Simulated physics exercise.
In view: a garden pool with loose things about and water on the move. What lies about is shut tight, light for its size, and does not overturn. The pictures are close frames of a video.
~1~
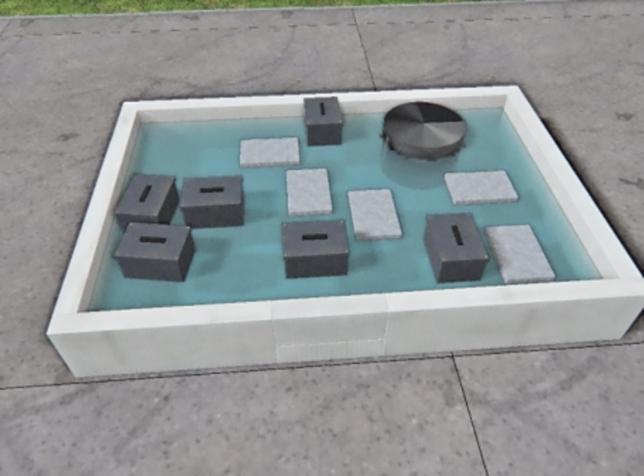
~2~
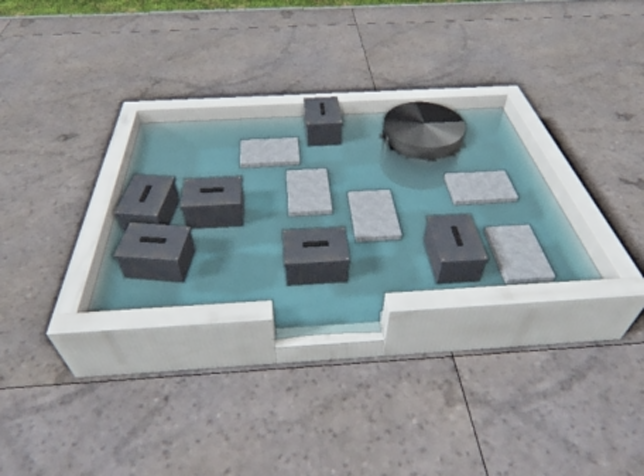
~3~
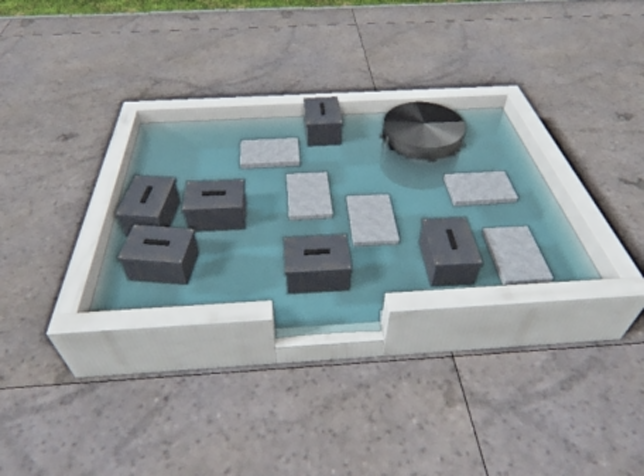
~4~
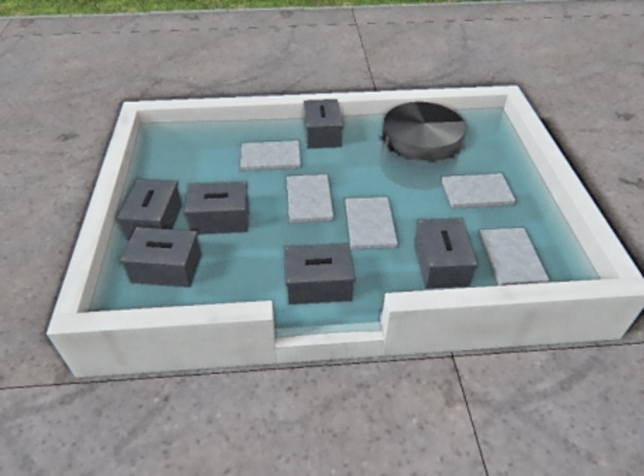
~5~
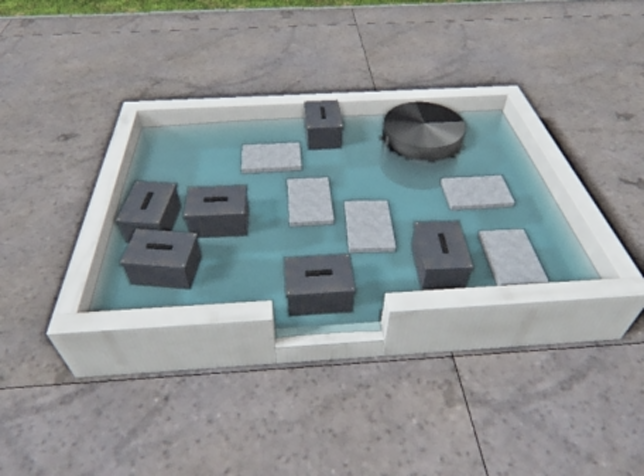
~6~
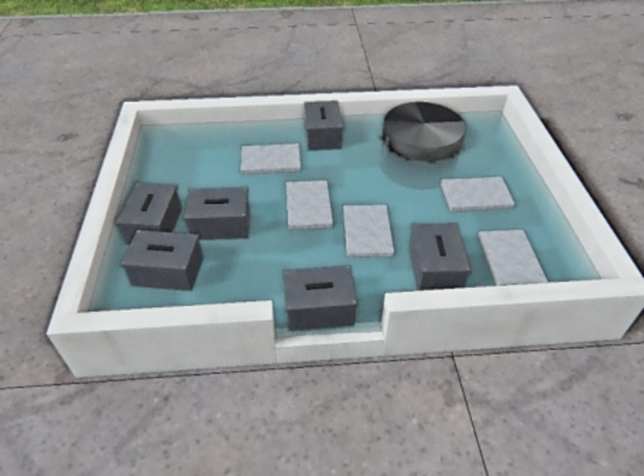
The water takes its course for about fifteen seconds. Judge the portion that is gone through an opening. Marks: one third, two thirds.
It is not even a third.
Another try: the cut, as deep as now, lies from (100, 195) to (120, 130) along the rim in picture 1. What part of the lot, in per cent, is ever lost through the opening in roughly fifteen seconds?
I make it 30 per cent.
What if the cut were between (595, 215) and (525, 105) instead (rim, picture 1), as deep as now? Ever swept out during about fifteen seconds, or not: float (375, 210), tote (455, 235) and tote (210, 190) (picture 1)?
One after the other: Carried outside, out, no.
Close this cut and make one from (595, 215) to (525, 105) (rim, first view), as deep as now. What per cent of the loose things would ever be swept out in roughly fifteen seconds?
Roughly 40 per cent.
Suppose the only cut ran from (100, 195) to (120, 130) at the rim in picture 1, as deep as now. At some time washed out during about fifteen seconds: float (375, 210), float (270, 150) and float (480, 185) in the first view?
In turn: No, through, still in.
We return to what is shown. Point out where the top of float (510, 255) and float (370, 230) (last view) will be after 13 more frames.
Near (487, 270) and (340, 287).
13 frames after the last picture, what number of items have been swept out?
That makes 1.
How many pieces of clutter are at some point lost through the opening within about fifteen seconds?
The number is 2.
A moment on, 1 of 11 are out; 10 afloat.
Next, 1 of 11 are out; 10 afloat.
Later, 2 of 11 are out; 9 afloat.
In the end, 2 of 11 are out; 9 afloat.
